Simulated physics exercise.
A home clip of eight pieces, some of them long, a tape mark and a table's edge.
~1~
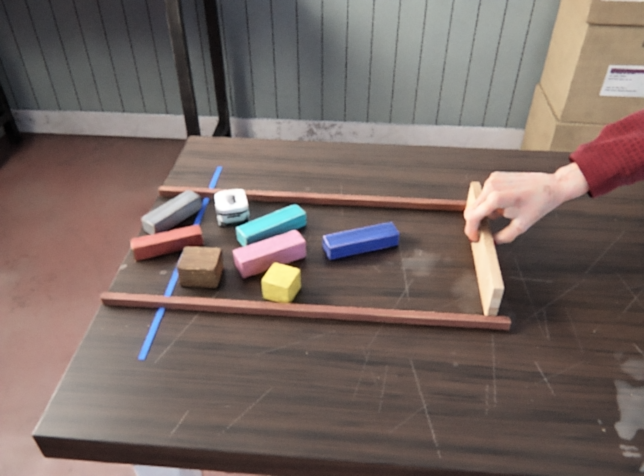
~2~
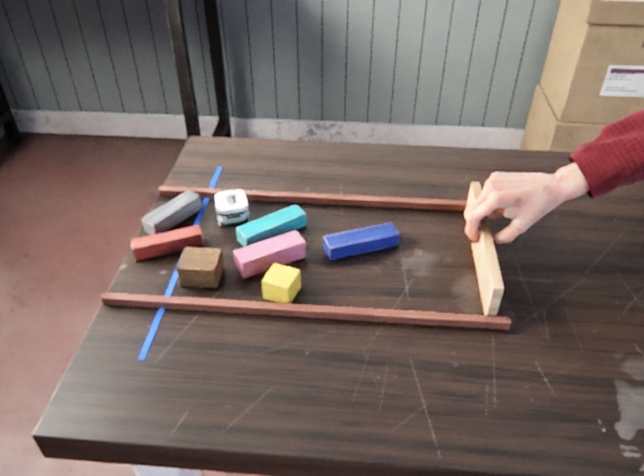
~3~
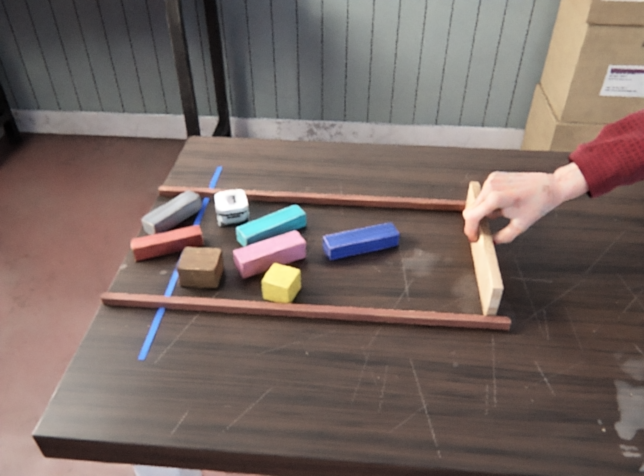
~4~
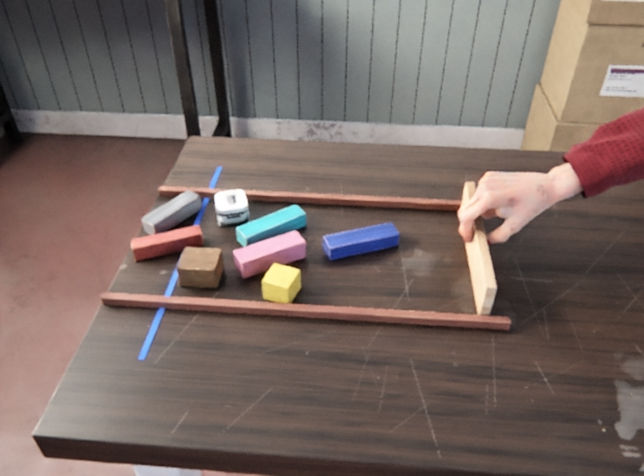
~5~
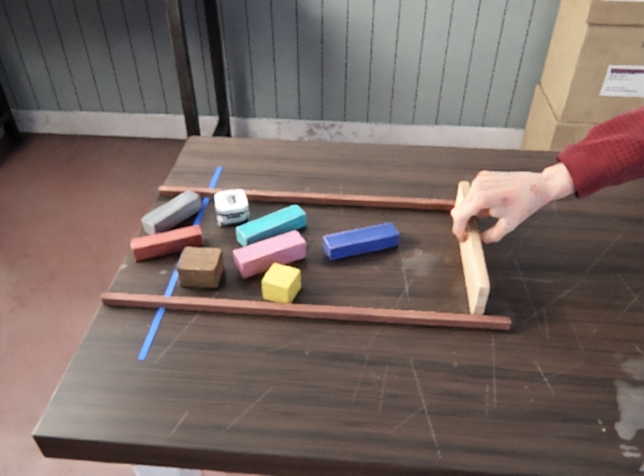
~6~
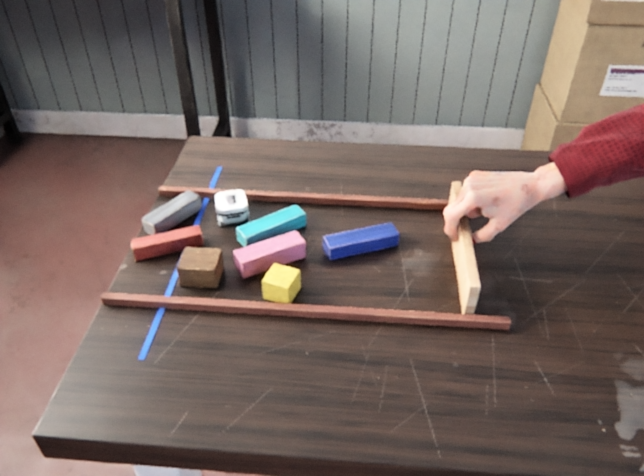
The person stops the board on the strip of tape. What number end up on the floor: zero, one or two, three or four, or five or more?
The number that fall off is three or four.
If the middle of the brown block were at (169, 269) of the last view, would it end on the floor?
It is lost.
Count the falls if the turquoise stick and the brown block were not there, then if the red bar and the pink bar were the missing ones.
0 in the first case, 1 in the second.
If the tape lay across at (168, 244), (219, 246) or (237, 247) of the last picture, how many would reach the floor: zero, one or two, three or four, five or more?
In that order: Five or over; just one or two; one or two.
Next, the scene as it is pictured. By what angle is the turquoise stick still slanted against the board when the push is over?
Near 40 degrees.
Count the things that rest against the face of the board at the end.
In contact: 3.
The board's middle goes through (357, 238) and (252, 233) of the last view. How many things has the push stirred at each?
3 and 7.
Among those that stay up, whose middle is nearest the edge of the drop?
The white case ends nearest.
Soon after, none off yet; grey stick at rest near (173, 213); red bar at rest near (168, 243); brown block displaced a little near (181, 272).
In the end, the number that fall off is three or four; gone, pink bar, brown block, red bar and grey stick.
